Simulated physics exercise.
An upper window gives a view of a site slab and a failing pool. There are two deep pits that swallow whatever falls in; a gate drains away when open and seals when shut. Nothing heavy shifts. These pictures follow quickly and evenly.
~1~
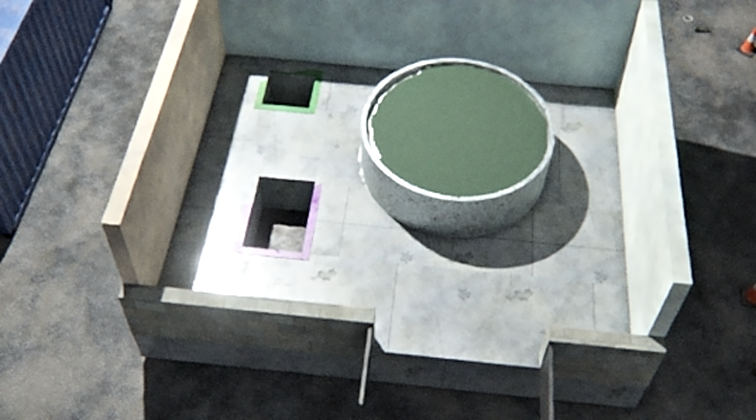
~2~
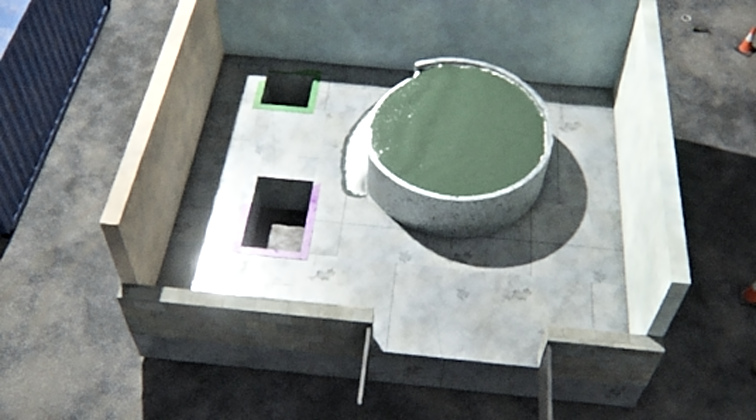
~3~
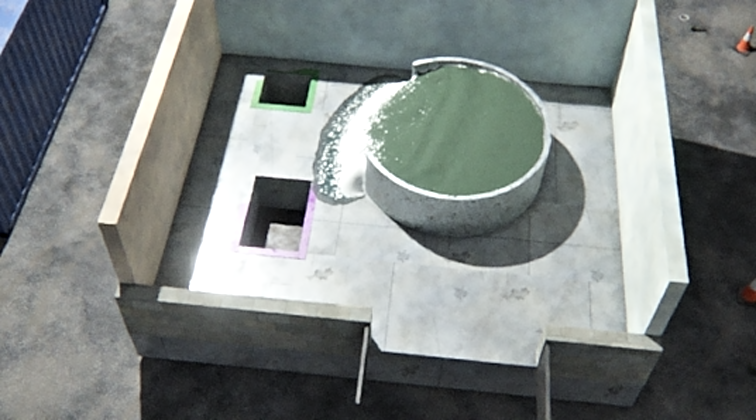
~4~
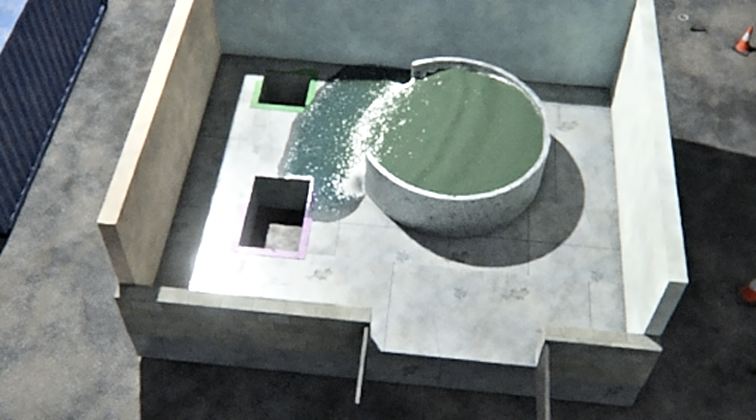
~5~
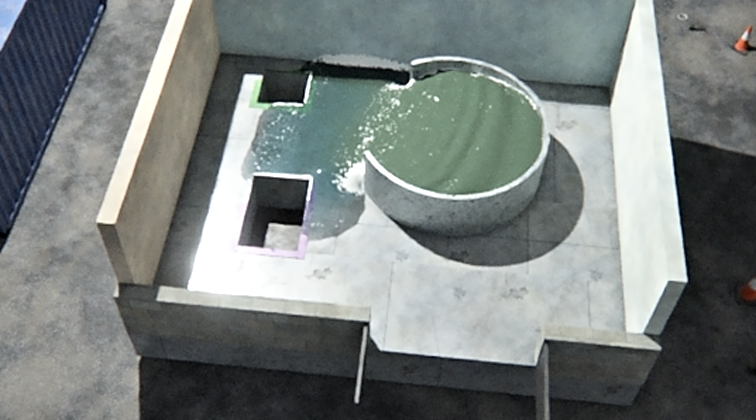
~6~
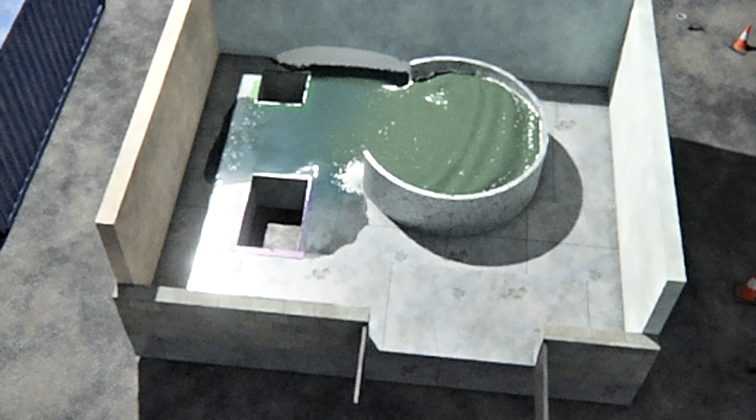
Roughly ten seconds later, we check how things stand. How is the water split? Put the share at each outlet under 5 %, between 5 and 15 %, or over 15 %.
When it is over, the gate has under 5 %, the purple pit has over 15 %, the green pit has over 15 %.
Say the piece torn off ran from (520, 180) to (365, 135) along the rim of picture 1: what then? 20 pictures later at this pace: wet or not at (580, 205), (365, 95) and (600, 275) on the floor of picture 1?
Well, the first is hit by the spill, the next missed by the spill, the last hit by the spill.
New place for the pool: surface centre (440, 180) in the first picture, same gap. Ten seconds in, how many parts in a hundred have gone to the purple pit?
I'd put the purple pit near 50 per cent of the whole.
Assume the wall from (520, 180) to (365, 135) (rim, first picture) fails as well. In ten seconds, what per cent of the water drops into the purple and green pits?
In percent: Purple 20, green 8.
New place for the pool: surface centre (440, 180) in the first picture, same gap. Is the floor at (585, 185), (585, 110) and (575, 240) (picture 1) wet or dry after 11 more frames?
In order: Unflooded, then unflooded, then unflooded.
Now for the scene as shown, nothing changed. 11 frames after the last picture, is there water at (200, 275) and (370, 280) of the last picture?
Submerged, then high and dry.
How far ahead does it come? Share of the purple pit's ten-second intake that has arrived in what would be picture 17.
I'd put it at 40 percent.
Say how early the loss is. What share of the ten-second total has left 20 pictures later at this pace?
It comes to around 55 per cent.
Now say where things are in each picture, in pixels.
The first frame shows still water in the round pool at (457, 128).
In the second frame, the front is at (352, 193), out from the gap at (370, 126).
In the third frame, the front is at (326, 199), out from the gap at (368, 128).
In the fourth frame, water pours out at (367, 130) and has run to (308, 215).
In the fifth frame, the front is at (304, 233), out from the gap at (366, 130).
In the sixth frame, the front is at (210, 176), out from the gap at (365, 130).
A moment on, water covers 30 % of the floor; the gate 0 %, the purple pit 4 %, the green pit 6 %.
Next, water covers 40 % of the floor; the gate 0 %, the purple pit 7 %, the green pit 16 %.
Then, water covers 50 % of the floor; the gate 0 %, the purple pit 10 %, the green pit 29 %.
Later, water covers 90 % of the floor; the gate 0 %, the purple pit 13 %, the green pit 43 %.
In the end, water covers 95 % of the floor; the gate 1 %, the purple pit 17 %, the green pit 50 %.
